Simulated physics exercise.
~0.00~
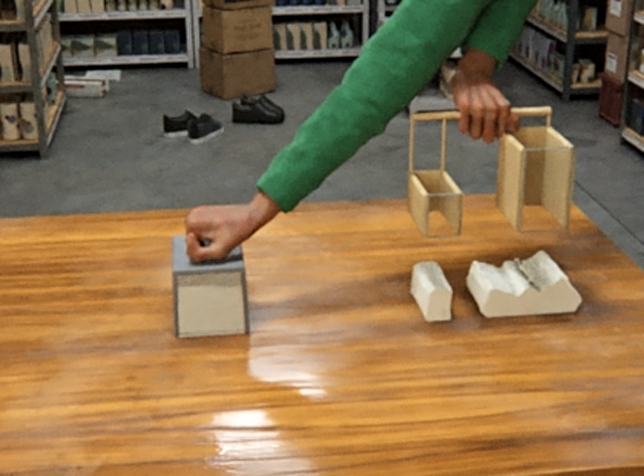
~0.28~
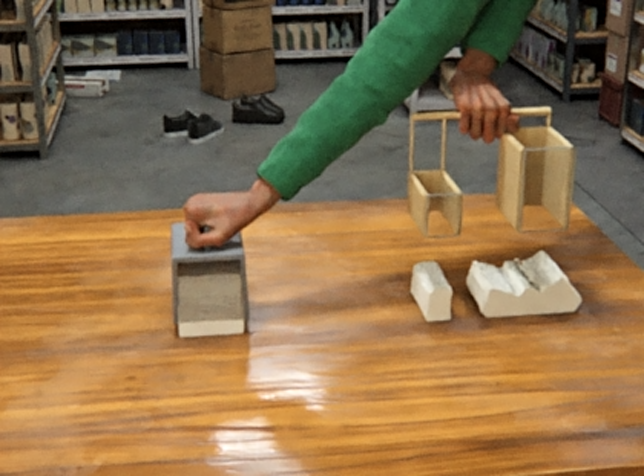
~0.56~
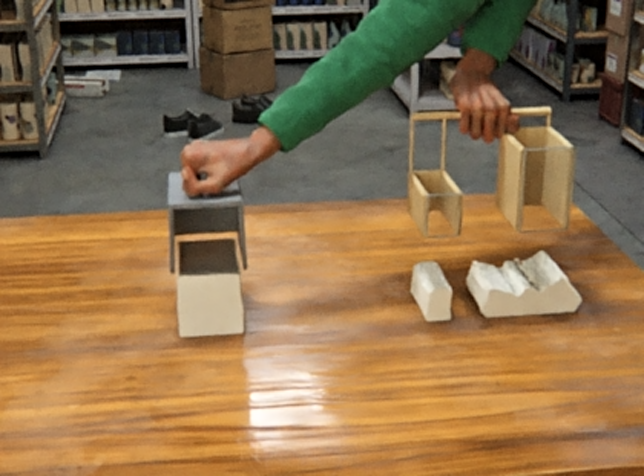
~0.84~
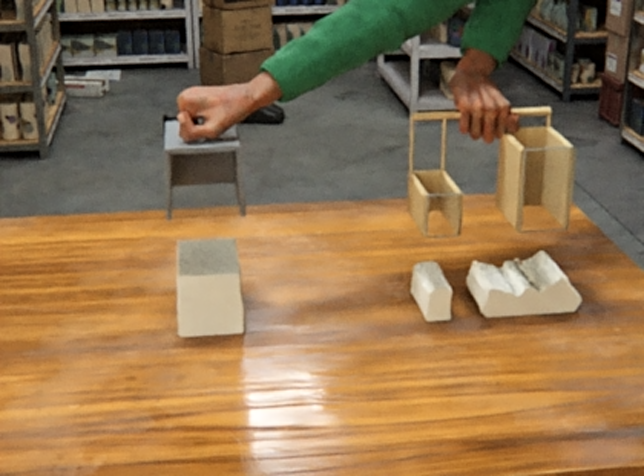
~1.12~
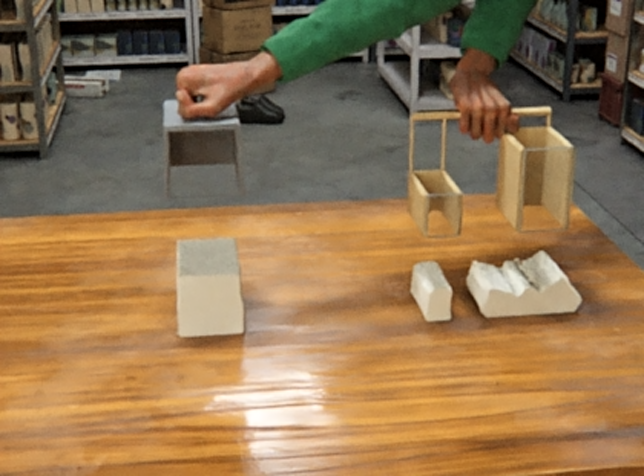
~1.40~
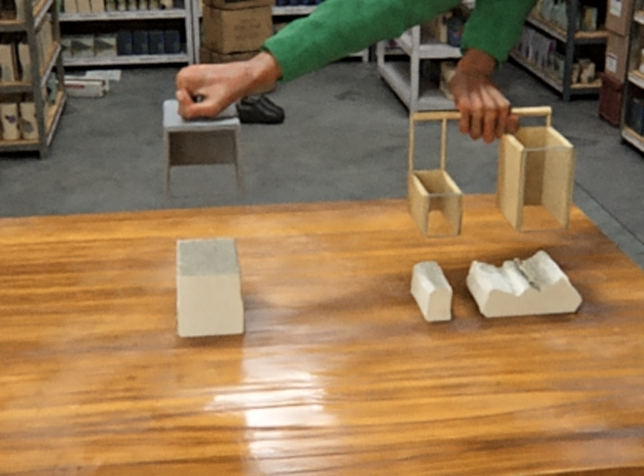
A hand at the end of a green sleeve grips a grey, box-shaped tin upturned on a glossy wooden table, seen from slightly above in a storeroom with shelves, cartons and dark shoes behind. At right, the other hand holds a pale wooden frame with two open boxes above two off-white blocks, one small, one wide and jagged. The left hand lifts the tin straight up, baring a pale block of pressed cornflour. The tin rises well clear, then stops and hangs above it. The block stays standing, sharp-edged and practically full height, while the right side remains unchanged.
